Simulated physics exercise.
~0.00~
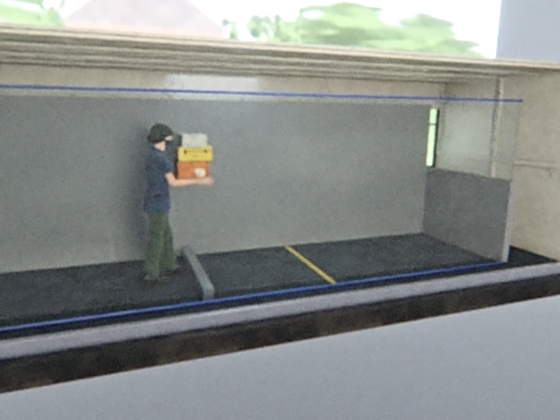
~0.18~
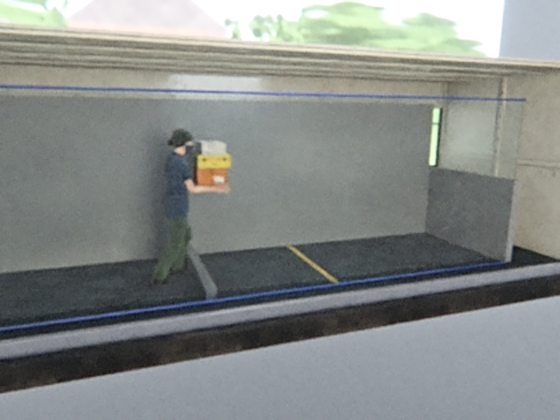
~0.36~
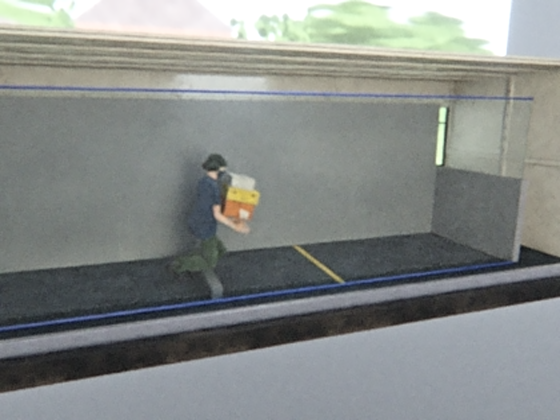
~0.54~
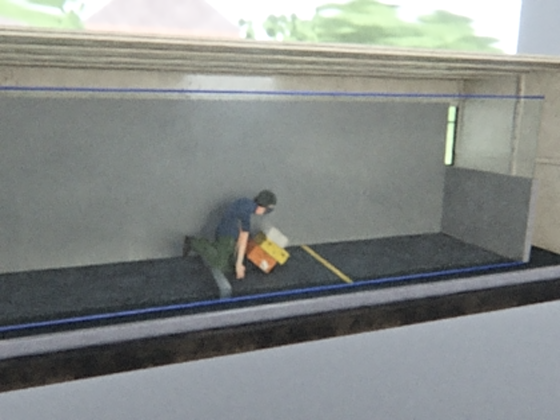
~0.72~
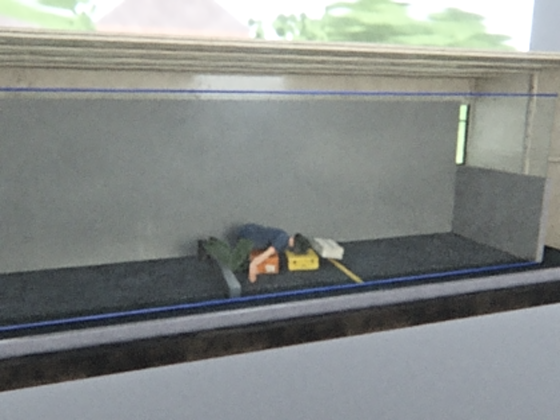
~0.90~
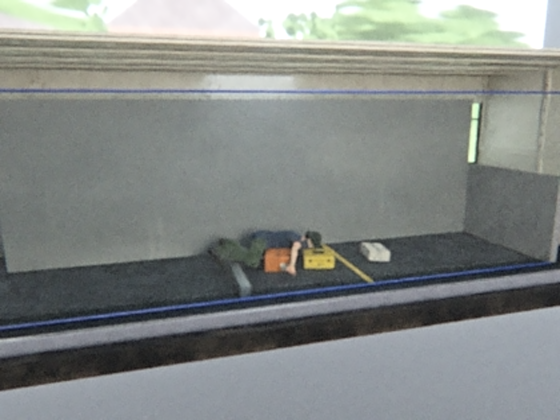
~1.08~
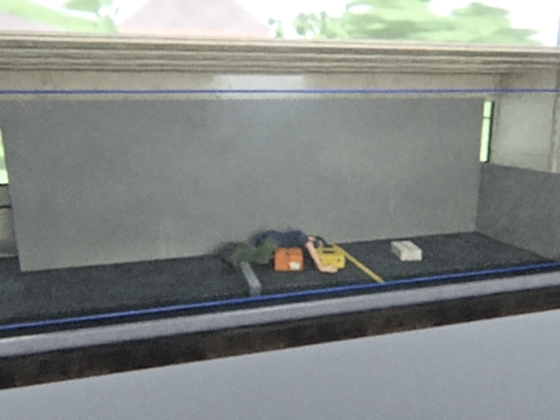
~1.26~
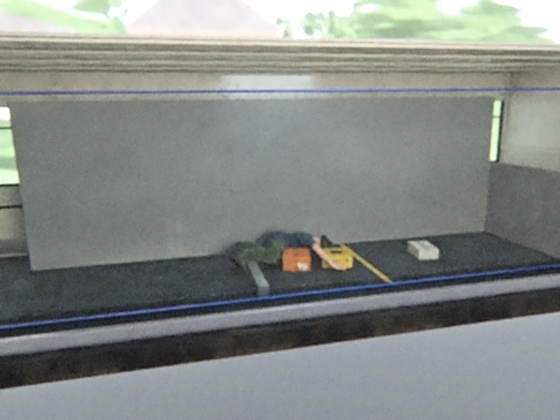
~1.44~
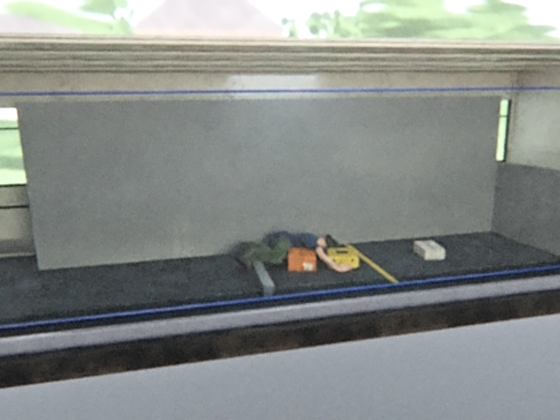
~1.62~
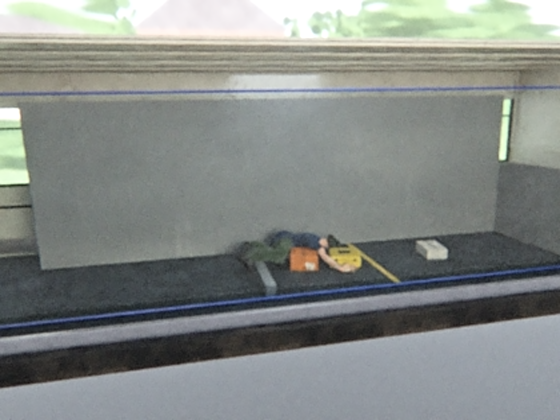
A person carrying stacked boxes falls over a low rail, and only the white one crosses the yellow line.
